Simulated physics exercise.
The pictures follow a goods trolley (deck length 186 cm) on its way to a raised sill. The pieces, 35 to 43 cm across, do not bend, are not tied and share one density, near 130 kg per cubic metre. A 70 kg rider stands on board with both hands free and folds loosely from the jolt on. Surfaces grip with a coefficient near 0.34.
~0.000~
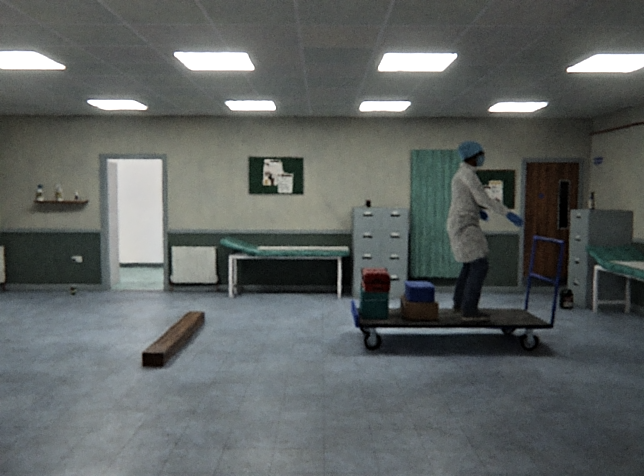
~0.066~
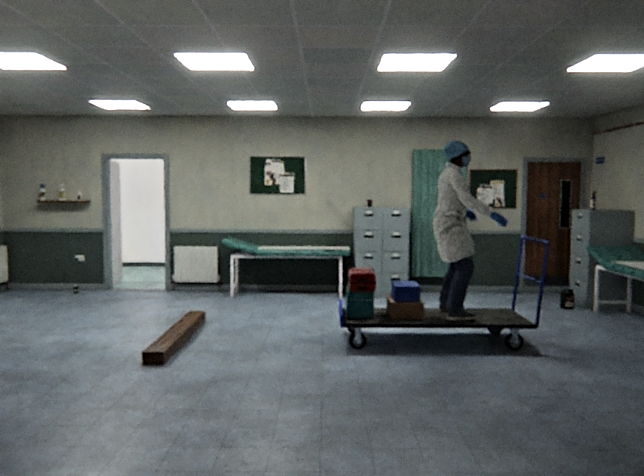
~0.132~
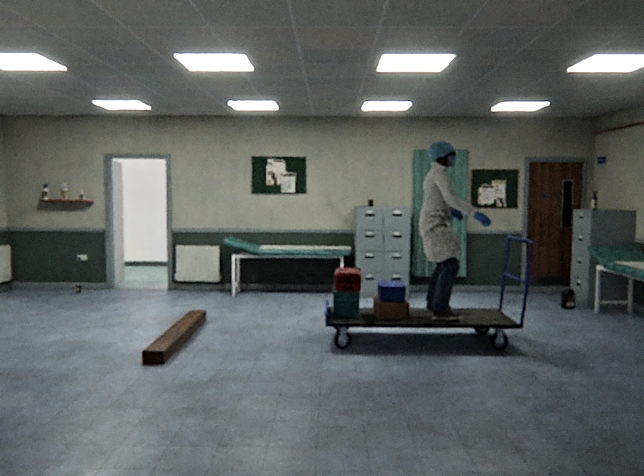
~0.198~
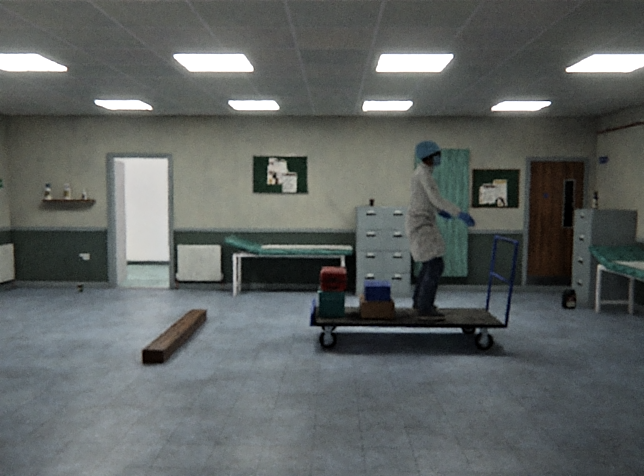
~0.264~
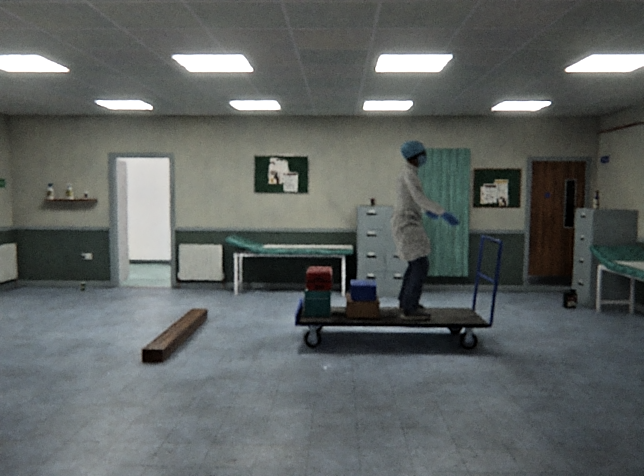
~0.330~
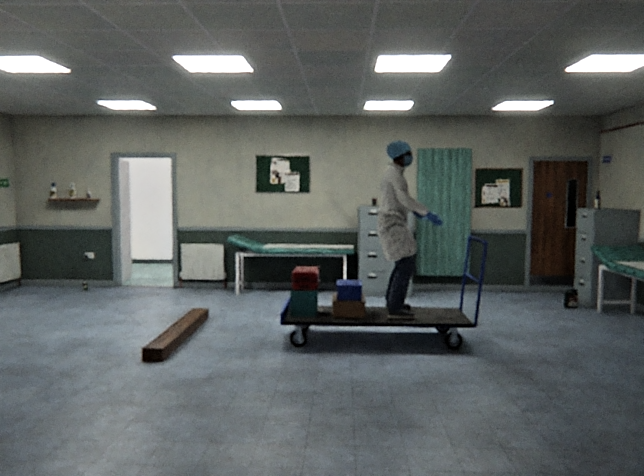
A flat goods trolley carrying stacked boxes and a standing person in a white coat, blue cap and gloves rolls steadily left across a clinic-like room, while the rider faces right with arms held forward, hands off the handle.
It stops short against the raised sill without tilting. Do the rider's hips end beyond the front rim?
In the end the rider's hips go over the front rim.
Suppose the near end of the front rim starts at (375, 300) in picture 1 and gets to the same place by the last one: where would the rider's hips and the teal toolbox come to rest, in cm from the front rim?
In that case hips 70 past, teal 30 behind.
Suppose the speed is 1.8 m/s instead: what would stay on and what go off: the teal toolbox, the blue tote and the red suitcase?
In that case teal on, blue on, red off.
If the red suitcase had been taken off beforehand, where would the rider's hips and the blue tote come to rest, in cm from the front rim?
In that case hips 20 past, blue 50 behind.
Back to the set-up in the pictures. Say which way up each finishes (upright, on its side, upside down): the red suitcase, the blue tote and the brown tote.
Red on its side, blue upright, brown upright.
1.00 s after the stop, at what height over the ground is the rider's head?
Some 40 cm up.
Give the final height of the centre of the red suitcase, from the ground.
Roughly 15 cm above it.
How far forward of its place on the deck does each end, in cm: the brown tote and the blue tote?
About: Brown 20, blue 25.
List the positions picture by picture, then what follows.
Hips (463, 223), teal toolbox (374, 303), rim corner (357, 324); 181 cm still to roll, in the first picture.
Hips (449, 223), teal toolbox (360, 302), rim corner (342, 324); 167 cm still to roll, in the second picture.
Hips (435, 223), teal toolbox (346, 302), rim corner (327, 323); 153 cm still to roll, in the third picture.
Hips (420, 223), teal toolbox (332, 301), rim corner (312, 323); 139 cm still to roll, in the fourth picture.
Hips (406, 222), teal toolbox (318, 301), rim corner (296, 322); 125 cm still to roll, in the fifth picture.
Hips (392, 222), teal toolbox (304, 300), rim corner (282, 321); 110 cm still to roll. Speed about 2.1 m/s, in the sixth picture.
Impact comes at 0.85 s.
After 1.10 s the rider's hips are 54 cm behind the rim, near (231, 244) in the last picture's view.
After 1.40 s the rider's hips are 5 cm behind the rim, near (184, 274) in the last picture's view.
After 1.85 s the rider's hips are 22 cm past the rim, near (159, 296) in the last picture's view.
When all is still (3.8 s), past the rim, red suitcase and the rider's hips; behind it, brown tote, blue tote and teal toolbox.
